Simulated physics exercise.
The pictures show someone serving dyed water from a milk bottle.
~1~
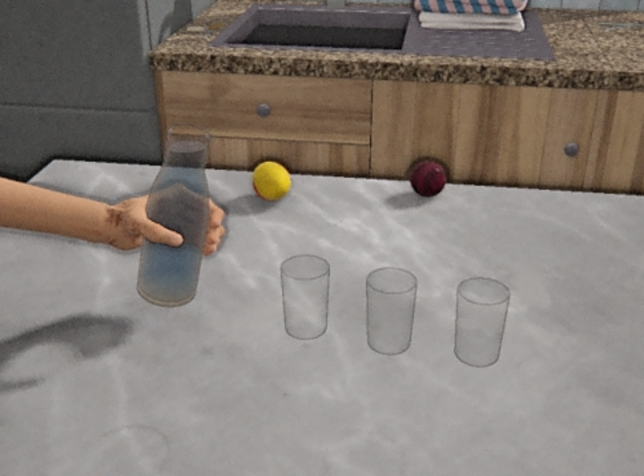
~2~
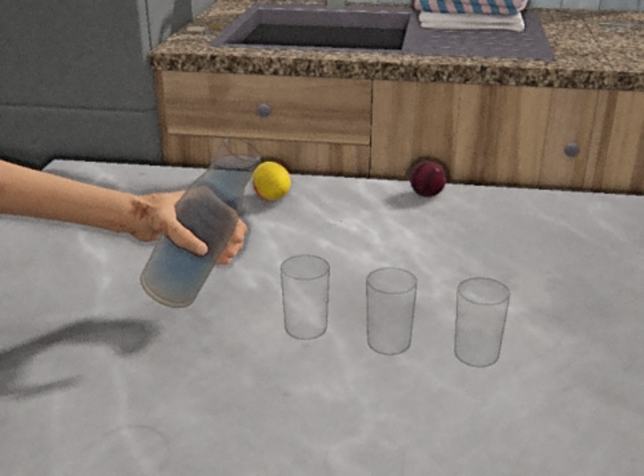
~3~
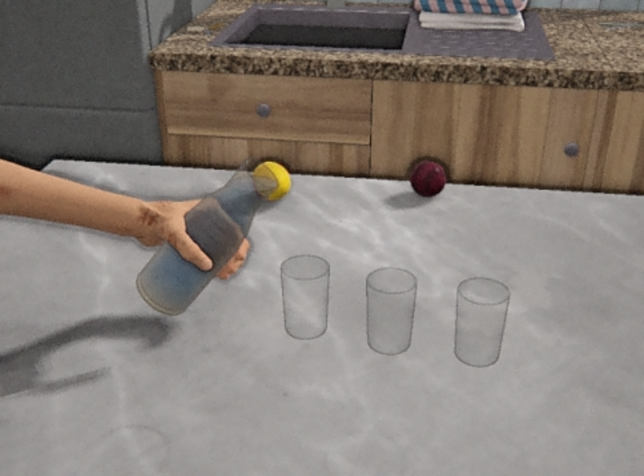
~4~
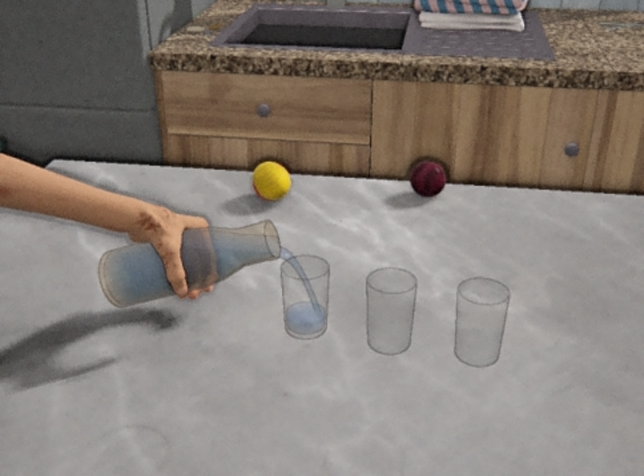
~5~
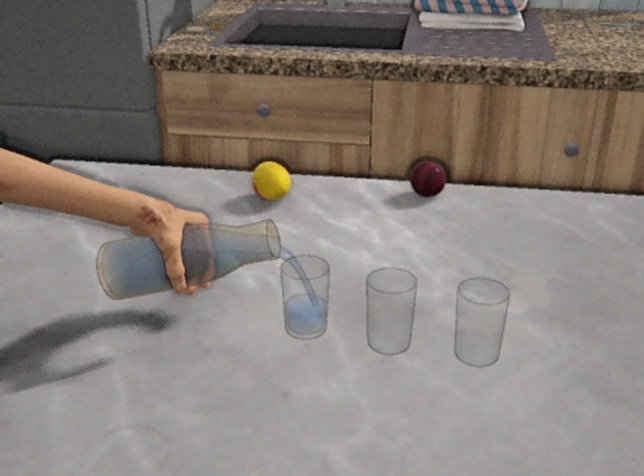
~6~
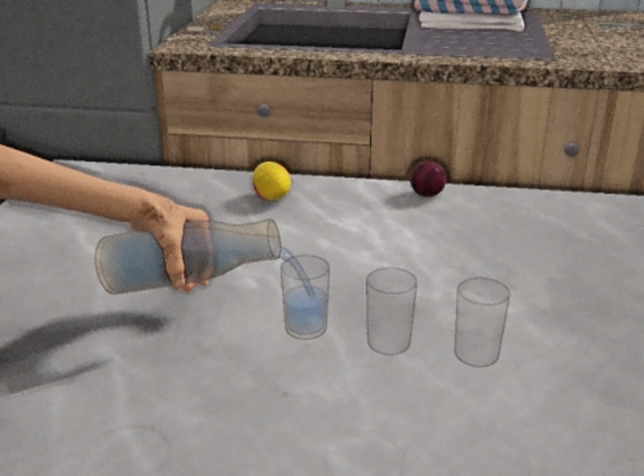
A hand lifting and tilting a bottle of blue water, then pouring a stream into the leftmost of three clear glasses.
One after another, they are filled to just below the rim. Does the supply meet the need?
Yes. That's going to be just fine for everybody.
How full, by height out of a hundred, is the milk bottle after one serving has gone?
I reckon close to 60 percent.
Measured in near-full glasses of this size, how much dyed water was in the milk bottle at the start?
Roughly 4.0 servings.
Soon after, the first is about three quarters full.
Later, the first is done and the milk bottle has about three quarters of its load.
In the end, all three are full and about a quarter of the dyed water is over.
